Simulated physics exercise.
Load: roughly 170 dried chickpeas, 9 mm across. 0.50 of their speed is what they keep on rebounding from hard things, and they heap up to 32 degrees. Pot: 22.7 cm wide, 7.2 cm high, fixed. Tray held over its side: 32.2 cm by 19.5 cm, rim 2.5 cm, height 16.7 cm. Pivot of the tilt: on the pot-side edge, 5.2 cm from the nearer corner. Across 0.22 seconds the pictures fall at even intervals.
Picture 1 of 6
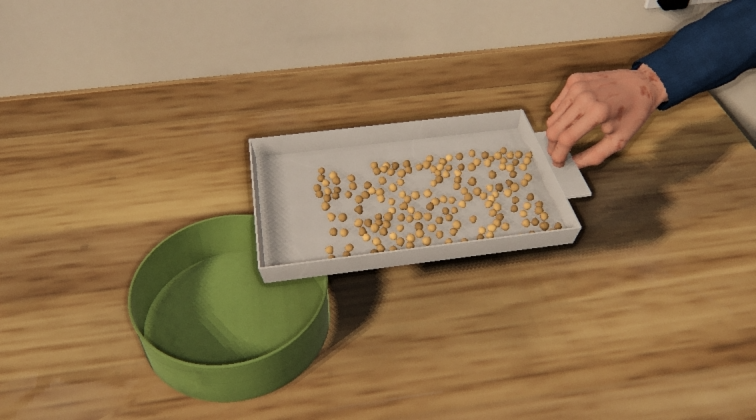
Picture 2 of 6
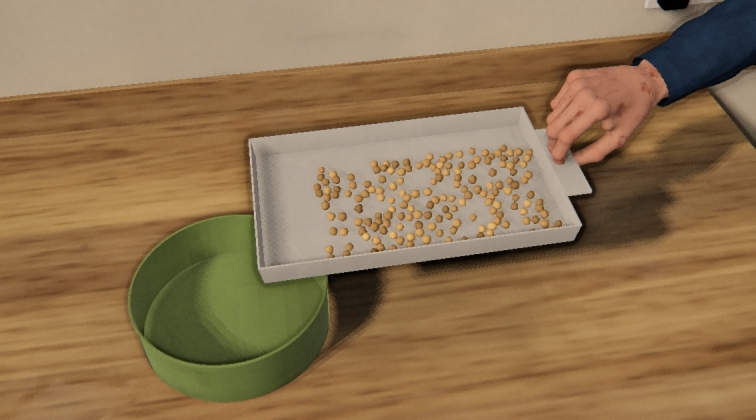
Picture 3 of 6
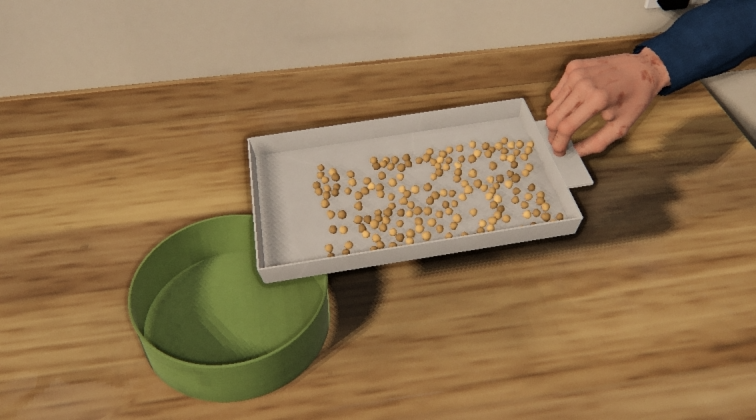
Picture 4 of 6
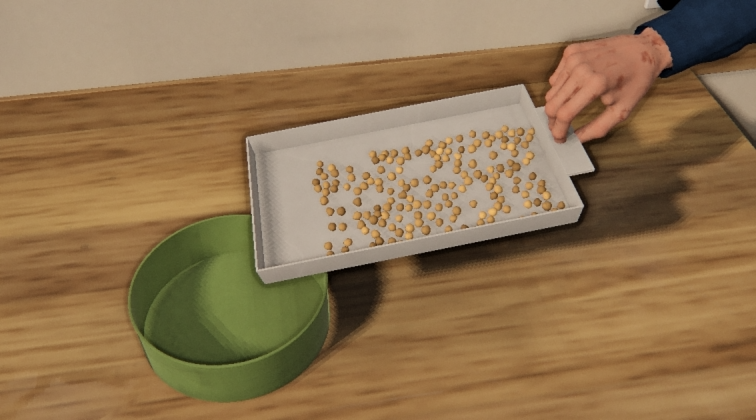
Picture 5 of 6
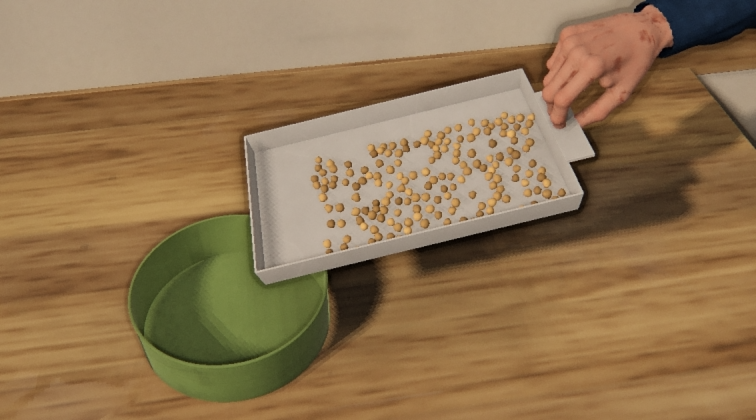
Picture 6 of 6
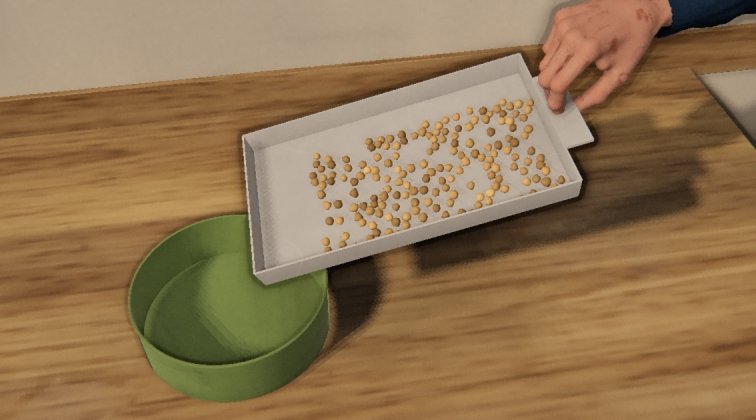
A hand gradually raises the right end of a white tray of chickpeas beside a green pot.
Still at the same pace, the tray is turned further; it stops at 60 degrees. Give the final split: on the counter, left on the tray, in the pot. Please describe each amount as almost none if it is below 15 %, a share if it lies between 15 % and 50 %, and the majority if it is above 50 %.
Counter - almost none, left on the tray - the majority, pot - a share.
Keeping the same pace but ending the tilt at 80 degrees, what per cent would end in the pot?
Around 30 %, I reckon.
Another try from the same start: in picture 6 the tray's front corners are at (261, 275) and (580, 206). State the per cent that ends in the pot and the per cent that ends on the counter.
Final per cent - pot 0, counter 5.
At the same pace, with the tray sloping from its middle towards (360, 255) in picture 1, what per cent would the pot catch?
Near 5 percent, give or take.
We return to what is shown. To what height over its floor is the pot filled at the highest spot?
Some 1.0 cm.
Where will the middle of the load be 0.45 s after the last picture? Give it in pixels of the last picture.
The middle of the load should be at about (286, 225) by then.
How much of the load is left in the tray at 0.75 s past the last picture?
About 75% of the load.
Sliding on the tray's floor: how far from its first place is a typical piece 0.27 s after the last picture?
Roughly 4 cm.
Then, 0.27 s after the last picture, tilt 37 degrees; the tray holds 100 %, the pot 0 %.
Then, 0.45 s after the last picture, tilt 52 degrees; the tray holds 100 %, the pot 0 %.
Then, 0.75 s after the last picture, tilt 60 degrees; the tray holds 75 %, the pot 15 %.
In the end, counter 5 %, tray 70 %, pot 25 %.
